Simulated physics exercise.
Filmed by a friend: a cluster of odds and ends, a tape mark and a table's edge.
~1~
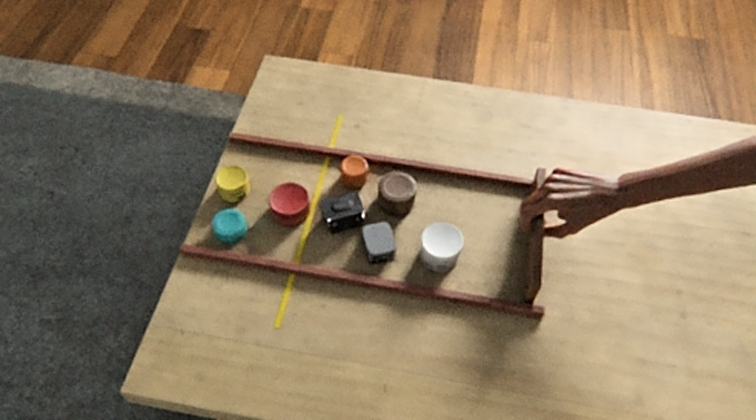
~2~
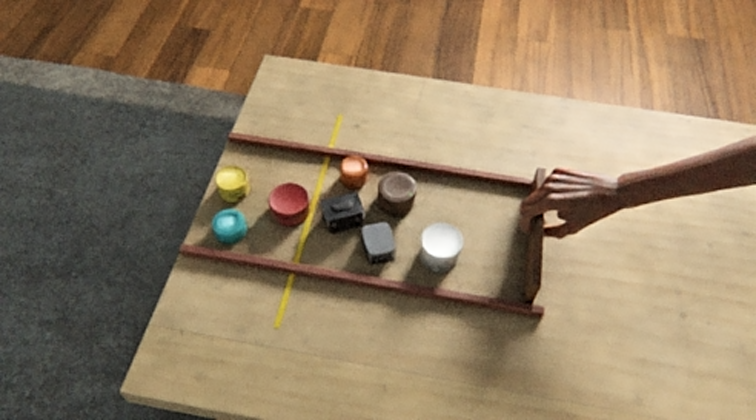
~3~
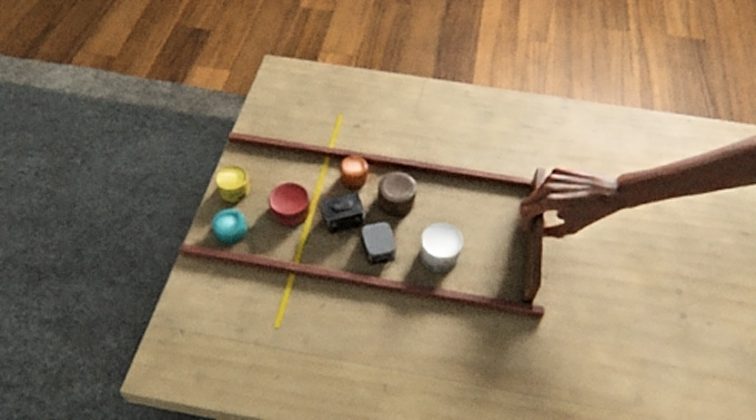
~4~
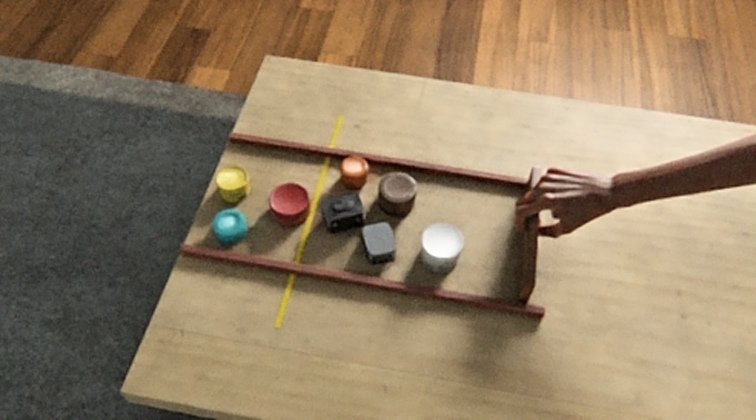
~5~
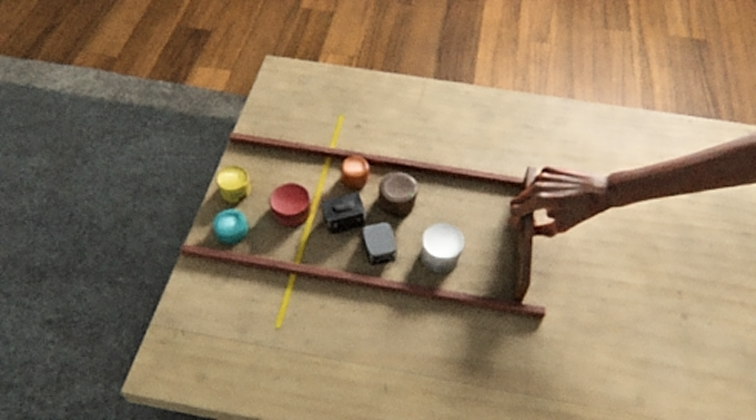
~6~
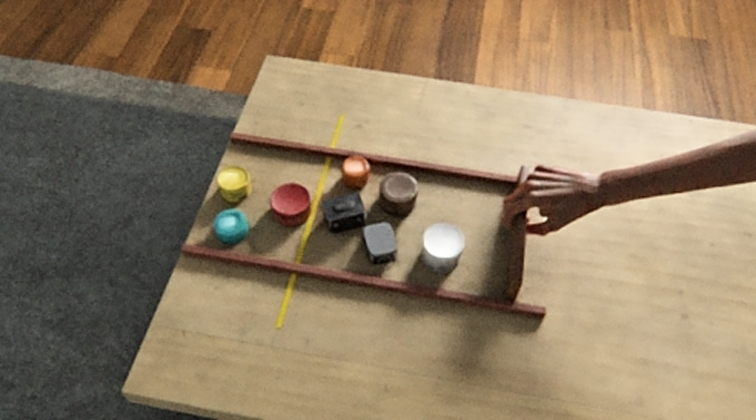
In the video, small containers and other objects sit between two wooden rails on a table crossed by a yellow line, while a hand at the right slides a board slightly left toward them; the objects stay in place.
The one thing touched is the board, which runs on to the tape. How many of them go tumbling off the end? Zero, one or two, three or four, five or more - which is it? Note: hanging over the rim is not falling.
Answer: Zero.
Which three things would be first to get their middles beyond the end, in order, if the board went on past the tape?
The yellow tub, the turquoise lid, then the red tub.
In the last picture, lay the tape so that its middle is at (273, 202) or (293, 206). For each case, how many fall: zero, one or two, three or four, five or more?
Place by place, the count is one to two and then one to two.
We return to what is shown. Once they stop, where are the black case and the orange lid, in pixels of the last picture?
Black case: About (272, 203); orange lid: About (314, 159).
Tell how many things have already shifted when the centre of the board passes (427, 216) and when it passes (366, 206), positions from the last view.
I count 2 first and 6 after.
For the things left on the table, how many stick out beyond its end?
Overhanging: 1.
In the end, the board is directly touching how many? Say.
The number is 3.
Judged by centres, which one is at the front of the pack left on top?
The yellow tub winds up nearest.
Soon after, none off yet; yellow tub at rest near (235, 184); turquoise lid at rest near (231, 227); red tub at rest near (291, 205).
After that, none off yet; yellow tub at rest near (235, 184); turquoise lid at rest near (231, 227); red tub displaced about its own width near (269, 199).
In the end, the number that fall off is zero.
